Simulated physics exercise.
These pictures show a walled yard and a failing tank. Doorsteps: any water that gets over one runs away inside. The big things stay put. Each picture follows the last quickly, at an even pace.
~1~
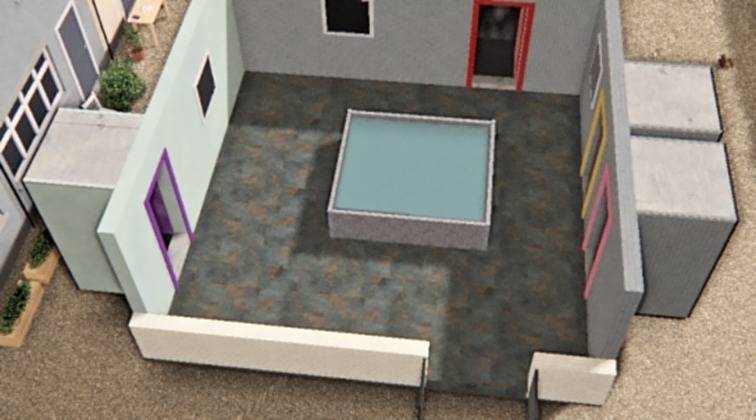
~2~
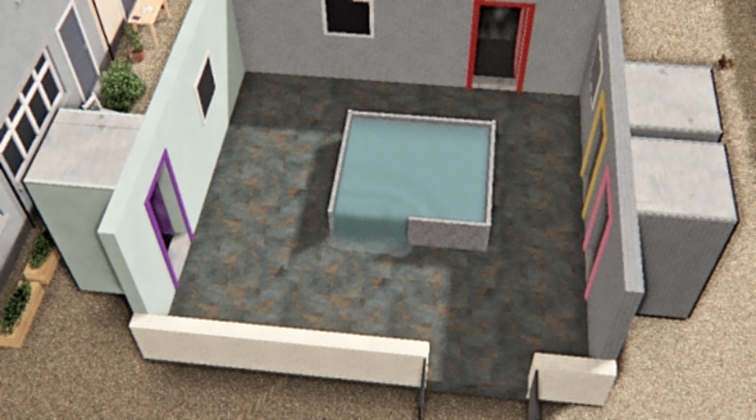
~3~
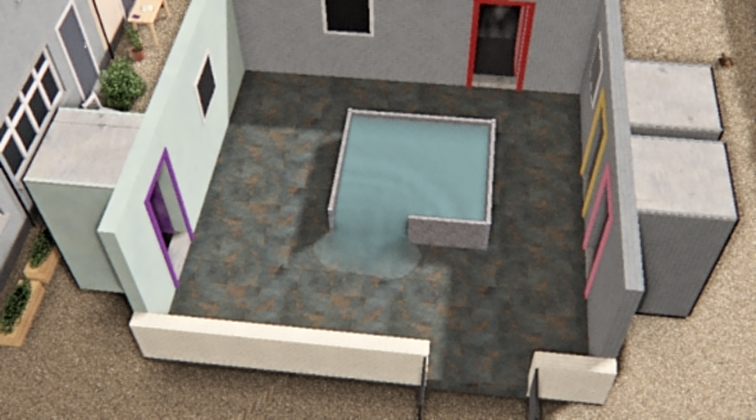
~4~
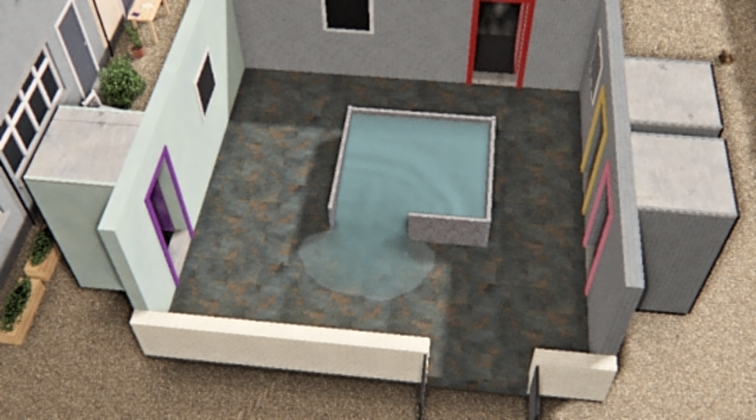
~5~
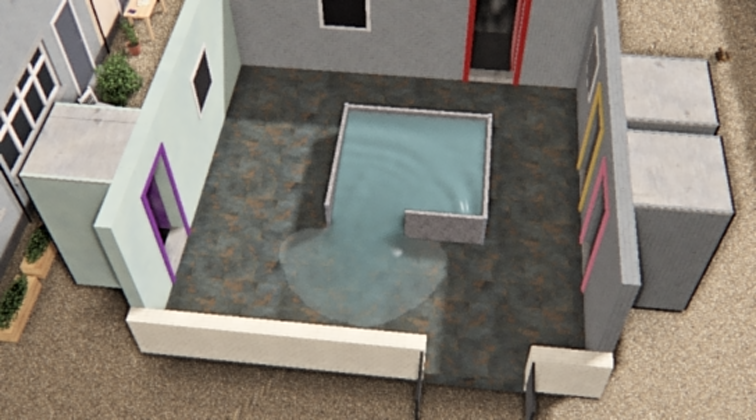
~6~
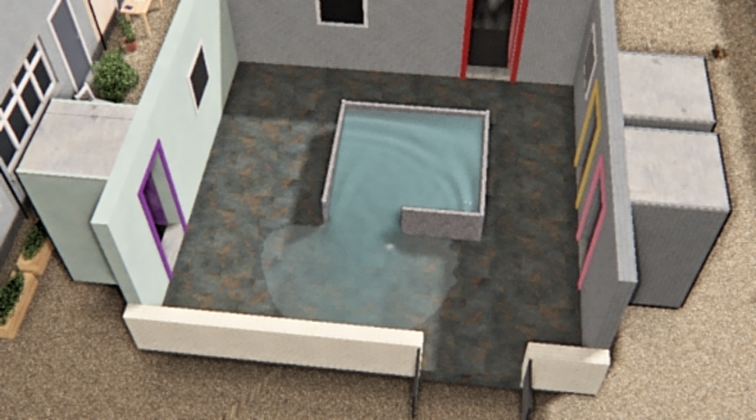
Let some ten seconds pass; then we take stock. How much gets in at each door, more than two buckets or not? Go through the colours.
Outcome: The red door is going to stay inside the allowance, the purple door is going to stay inside the allowance, the pink door is going to stay inside the allowance, the yellow door is going to stay inside the allowance.
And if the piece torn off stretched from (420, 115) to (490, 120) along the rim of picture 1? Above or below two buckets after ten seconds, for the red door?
Red: Above the limit.
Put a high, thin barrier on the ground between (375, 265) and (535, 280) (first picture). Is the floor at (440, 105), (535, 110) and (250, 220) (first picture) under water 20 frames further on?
Point by point: First not reached, second not reached, third submerged.
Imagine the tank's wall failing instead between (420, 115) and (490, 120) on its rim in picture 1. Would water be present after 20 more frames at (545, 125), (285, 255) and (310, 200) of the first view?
Submerged, unwetted, unwetted.
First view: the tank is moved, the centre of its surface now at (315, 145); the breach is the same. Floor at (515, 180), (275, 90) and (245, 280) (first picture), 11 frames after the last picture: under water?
In order: Untouched, untouched, submerged.
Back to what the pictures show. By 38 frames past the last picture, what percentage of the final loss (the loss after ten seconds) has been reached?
Working it through, I arrive at 65 per cent.
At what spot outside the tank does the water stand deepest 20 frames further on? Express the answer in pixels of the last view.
Around (166, 331).
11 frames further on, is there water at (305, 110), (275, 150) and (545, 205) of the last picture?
Result, in that order: Not wetted / not wetted / not wetted.
A moment on, water covers 20 % of the floor; the red door not reached, the purple door not reached, the pink door not reached, the yellow door not reached.
Next, water covers 25 % of the floor; the red door not reached, the purple door not reached, the pink door not reached, the yellow door not reached.
Then, water covers 45 % of the floor; the red door not reached, the purple door wet at the sill, nothing in, the pink door wet at the sill, nothing in, the yellow door not reached.
Later, water covers 85 % of the floor; the red door not reached, the purple door wet at the sill, nothing in, the pink door under two buckets in, the yellow door wet at the sill, nothing in.
In the end, water covers 100 % of the floor; the red door wet at the sill, nothing in, the purple door wet at the sill, nothing in, the pink door under two buckets in, the yellow door wet at the sill, nothing in.
